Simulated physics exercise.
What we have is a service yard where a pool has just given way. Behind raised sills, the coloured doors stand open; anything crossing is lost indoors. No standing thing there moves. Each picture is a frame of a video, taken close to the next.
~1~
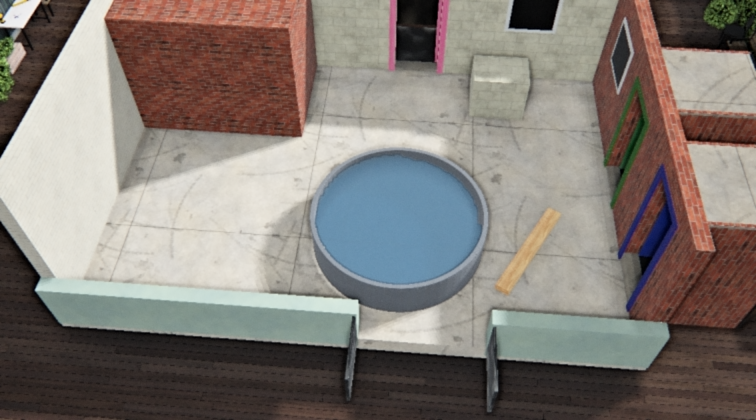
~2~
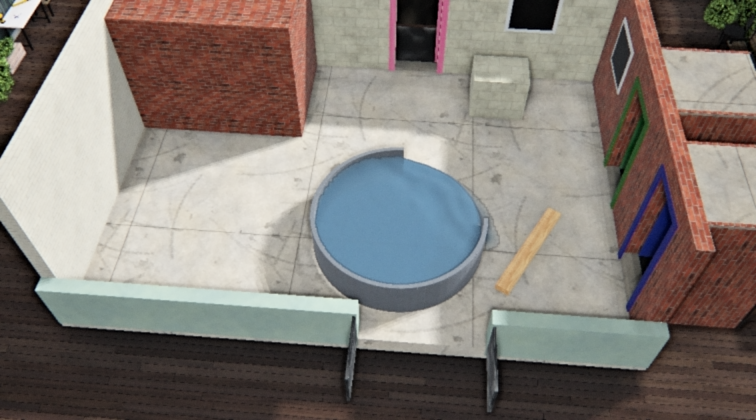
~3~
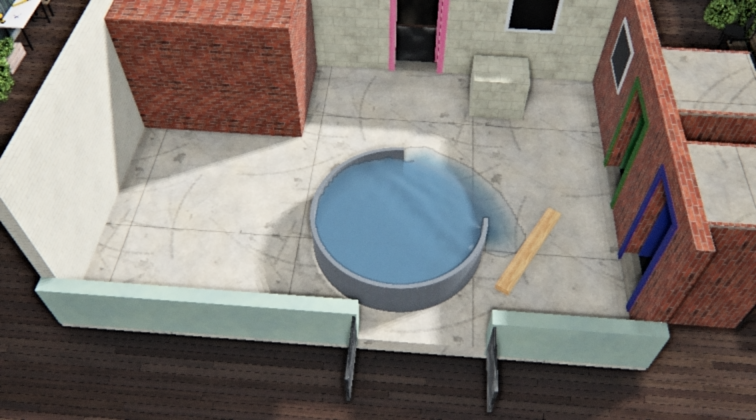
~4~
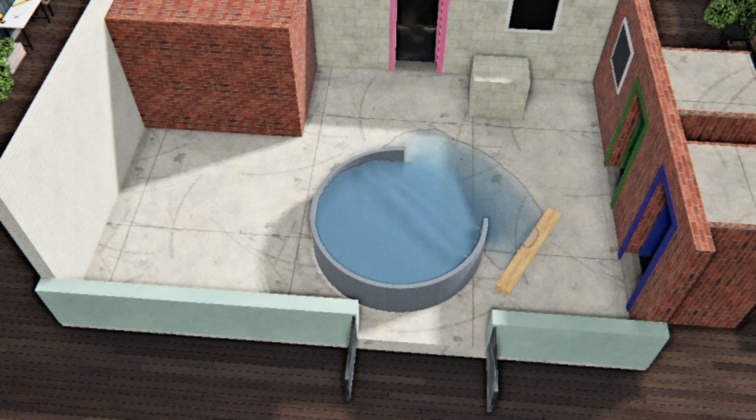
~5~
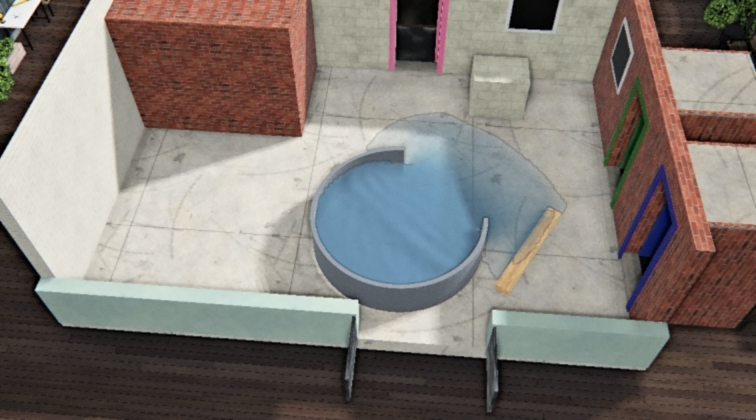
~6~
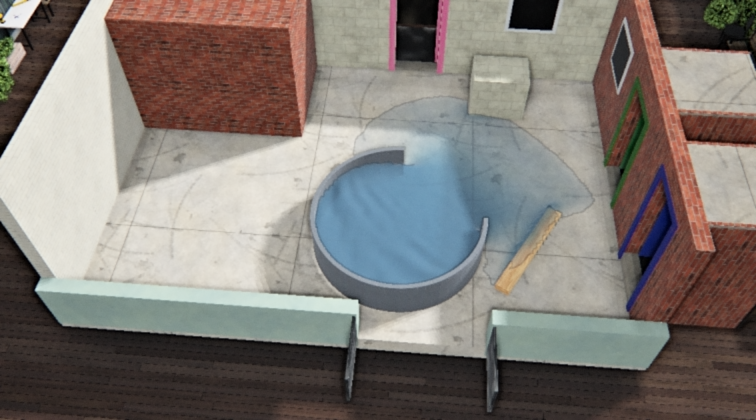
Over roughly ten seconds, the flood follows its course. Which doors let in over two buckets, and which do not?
In order: The blue door will not count as flooded; the green door will count as flooded; the pink door will count as flooded.
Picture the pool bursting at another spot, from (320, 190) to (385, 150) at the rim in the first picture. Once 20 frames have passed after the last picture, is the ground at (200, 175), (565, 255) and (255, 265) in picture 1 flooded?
In turn: Swamped, untouched, untouched.
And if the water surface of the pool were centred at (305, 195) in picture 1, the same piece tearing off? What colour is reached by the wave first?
Door marked pink.
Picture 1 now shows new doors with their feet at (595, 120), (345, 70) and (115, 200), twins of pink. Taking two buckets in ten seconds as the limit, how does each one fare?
Lab note, doors in listed order: Over the limit, over the limit, under the limit.
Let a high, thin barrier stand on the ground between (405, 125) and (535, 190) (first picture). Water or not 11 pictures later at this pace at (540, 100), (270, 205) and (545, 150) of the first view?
Spared, spared, then spared.
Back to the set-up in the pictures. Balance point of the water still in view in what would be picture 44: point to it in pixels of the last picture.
The balance point is around (463, 174).
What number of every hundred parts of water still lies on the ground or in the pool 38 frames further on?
I'd say roughly 84 percent.
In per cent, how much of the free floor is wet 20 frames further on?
I'd say 45 per cent.
A moment on, water covers 35 % of the floor; the blue door not reached, the green door over two buckets in, the pink door wet at the sill, nothing in.
Next, water covers 40 % of the floor; the blue door wet at the sill, nothing in, the green door far over two buckets in, the pink door under two buckets in.
Then, water covers 45 % of the floor; the blue door wet at the sill, nothing in, the green door far over two buckets in, the pink door over two buckets in.
Later, water covers 65 % of the floor; the blue door wet at the sill, nothing in, the green door far over two buckets in, the pink door far over two buckets in.
In the end, water covers 90 % of the floor; the blue door wet at the sill, nothing in, the green door far over two buckets in, the pink door far over two buckets in.
